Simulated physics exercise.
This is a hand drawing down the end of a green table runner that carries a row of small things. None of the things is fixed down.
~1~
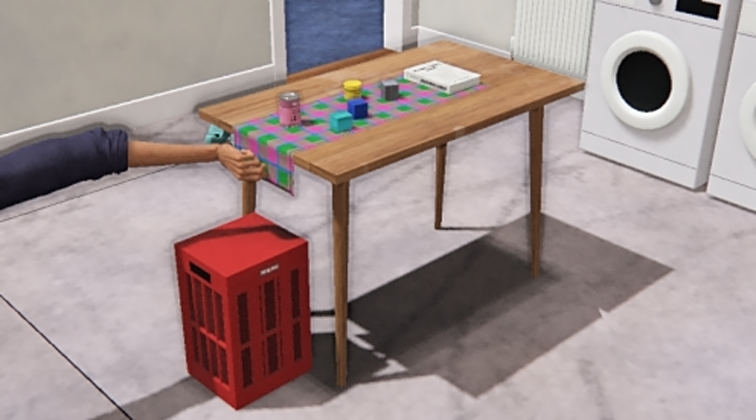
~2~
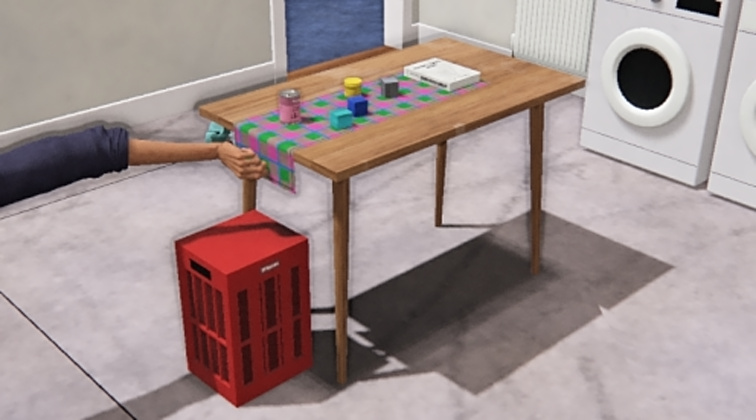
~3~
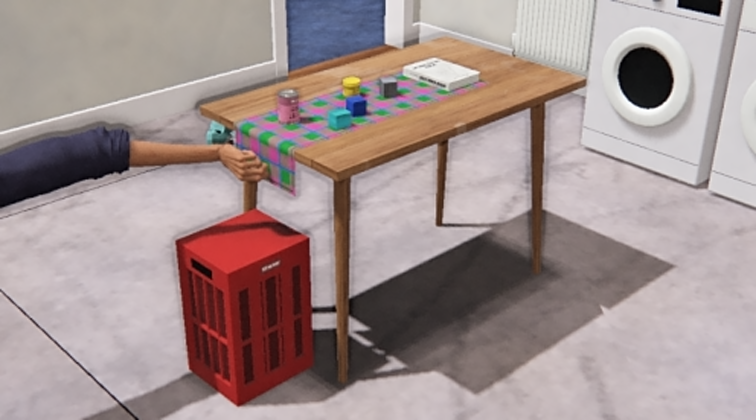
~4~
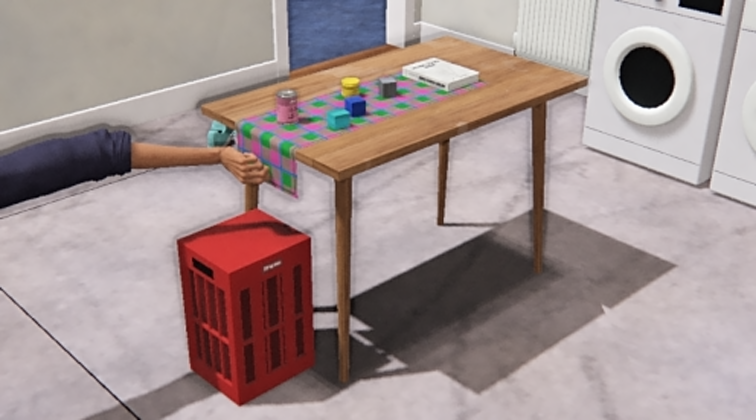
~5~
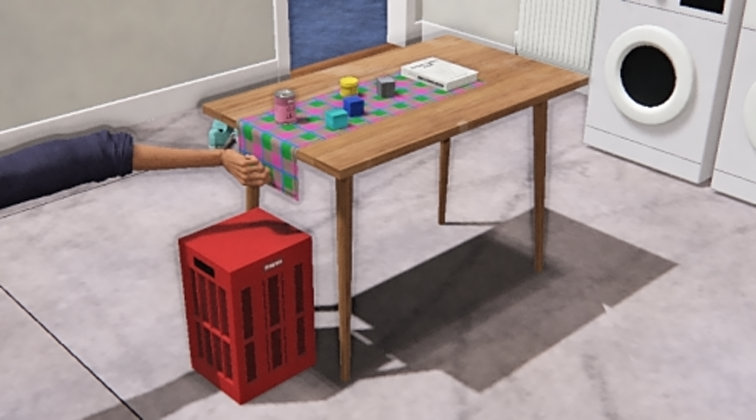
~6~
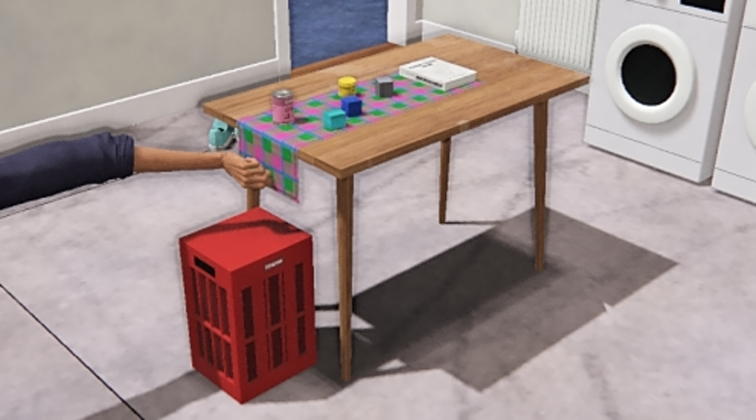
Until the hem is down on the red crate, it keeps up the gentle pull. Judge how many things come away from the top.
Exactly one goes over.
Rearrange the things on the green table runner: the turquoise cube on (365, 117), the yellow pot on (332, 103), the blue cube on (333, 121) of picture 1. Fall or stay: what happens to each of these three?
Turquoise cube: Safe. Yellow pot: Safe. Blue cube: Safe.
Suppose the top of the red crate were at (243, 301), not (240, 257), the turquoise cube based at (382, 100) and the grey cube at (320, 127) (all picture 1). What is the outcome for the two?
Looks like the turquoise cube hangs in there, and the grey cube ends up down.
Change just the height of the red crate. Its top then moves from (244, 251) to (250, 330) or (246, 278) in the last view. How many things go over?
The count: 4 and 2.
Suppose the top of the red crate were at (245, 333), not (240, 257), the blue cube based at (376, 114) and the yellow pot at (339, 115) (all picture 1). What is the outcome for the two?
The blue cube ends up off the top and the yellow pot ends up off the top.
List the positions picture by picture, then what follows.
The first frame shows hem (294, 196); pink can (289, 96); turquoise cube (341, 114); blue cube (358, 101); yellow pot (353, 83); grey cube (389, 82); top of the crate (240, 257).
The second frame shows hem (296, 194); pink can (290, 93).
The third frame shows hem (295, 196); turquoise cube (339, 112).
The fourth frame shows hem (298, 199); blue cube (355, 99); top of the crate (242, 253).
The fifth frame shows hem (299, 201); yellow pot (349, 80).
The sixth frame shows hem (299, 203); pink can (282, 93); turquoise cube (334, 112); blue cube (351, 99); yellow pot (347, 80); grey cube (384, 79).
Soon after, hem near (269, 202); all still up.
After that, hem on the crate; pink can gone.
In the end, hem on the crate; pink can gone. The answer is one.
